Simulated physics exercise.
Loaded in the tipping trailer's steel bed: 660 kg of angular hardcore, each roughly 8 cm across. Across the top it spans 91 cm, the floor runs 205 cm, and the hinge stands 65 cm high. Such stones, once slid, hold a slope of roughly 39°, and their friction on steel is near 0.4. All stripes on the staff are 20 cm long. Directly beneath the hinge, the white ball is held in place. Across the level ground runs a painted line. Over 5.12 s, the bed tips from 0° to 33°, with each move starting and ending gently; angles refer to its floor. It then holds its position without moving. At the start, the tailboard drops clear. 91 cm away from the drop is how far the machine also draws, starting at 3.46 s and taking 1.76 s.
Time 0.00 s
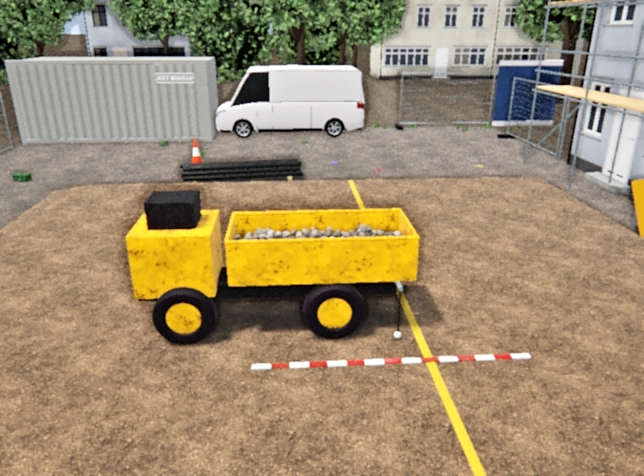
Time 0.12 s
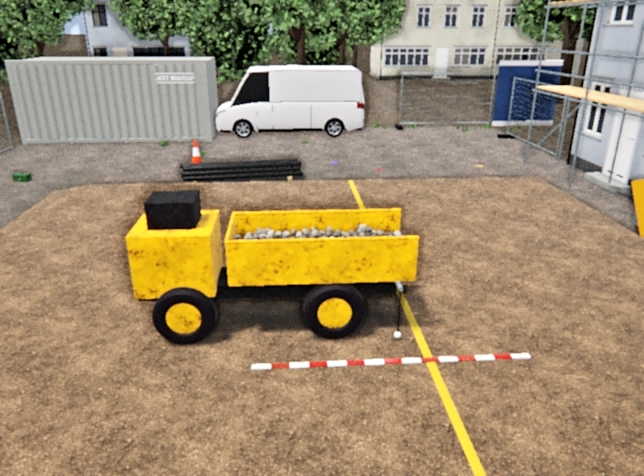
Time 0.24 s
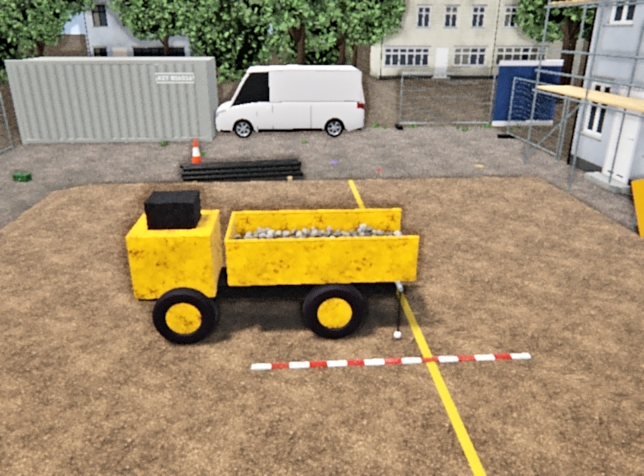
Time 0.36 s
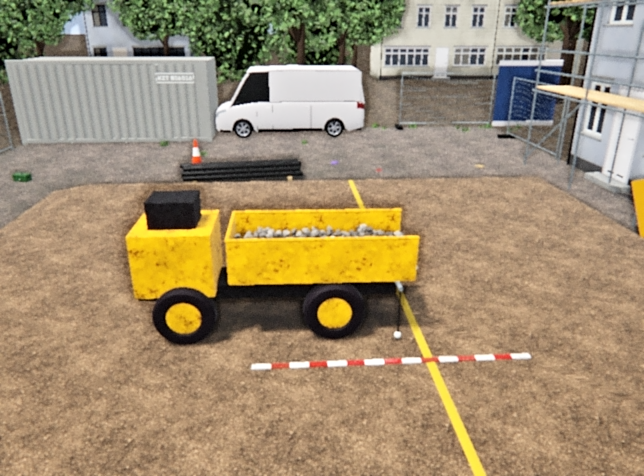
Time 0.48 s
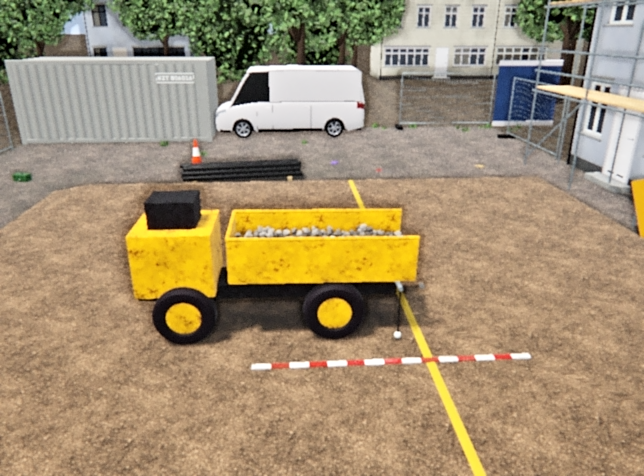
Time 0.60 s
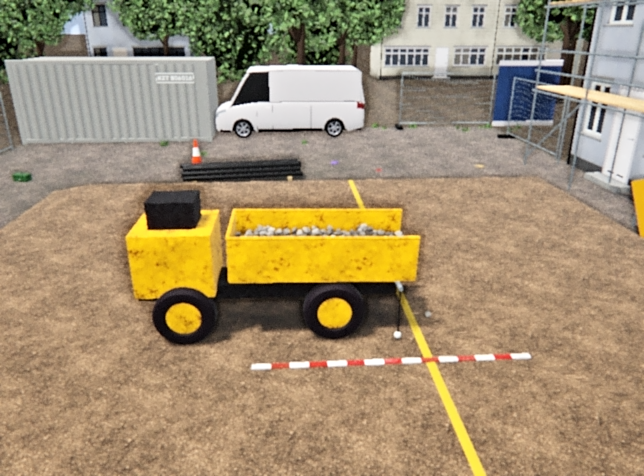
On a dirt building site, a yellow trailer loaded with small stones stood beside a red-and-white striped staff and a yellow ground line, its bed barely tilting while the stones hardly stirred.
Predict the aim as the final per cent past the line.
The final share is about 25 per cent.
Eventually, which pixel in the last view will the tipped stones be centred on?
Somewhere around (383, 309) in the last picture.
After 3.8 s the floor is at 28°; 76 % in the bed, 6 % short of the line, 18 % past the line; the foremost stones are at (463, 319).
After 5.2 s the floor is at 33°; 4 % in the bed, 72 % short of the line, 24 % past the line; the foremost stones are at (465, 302).
After 5.7 s the floor is at 33°; 0 % in the bed, 76 % short of the line, 24 % past the line; the foremost stones are at (465, 302).
After 8.4 s the floor is at 33°; 0 % in the bed, 76 % short of the line, 24 % past the line; the foremost stones are at (465, 302).
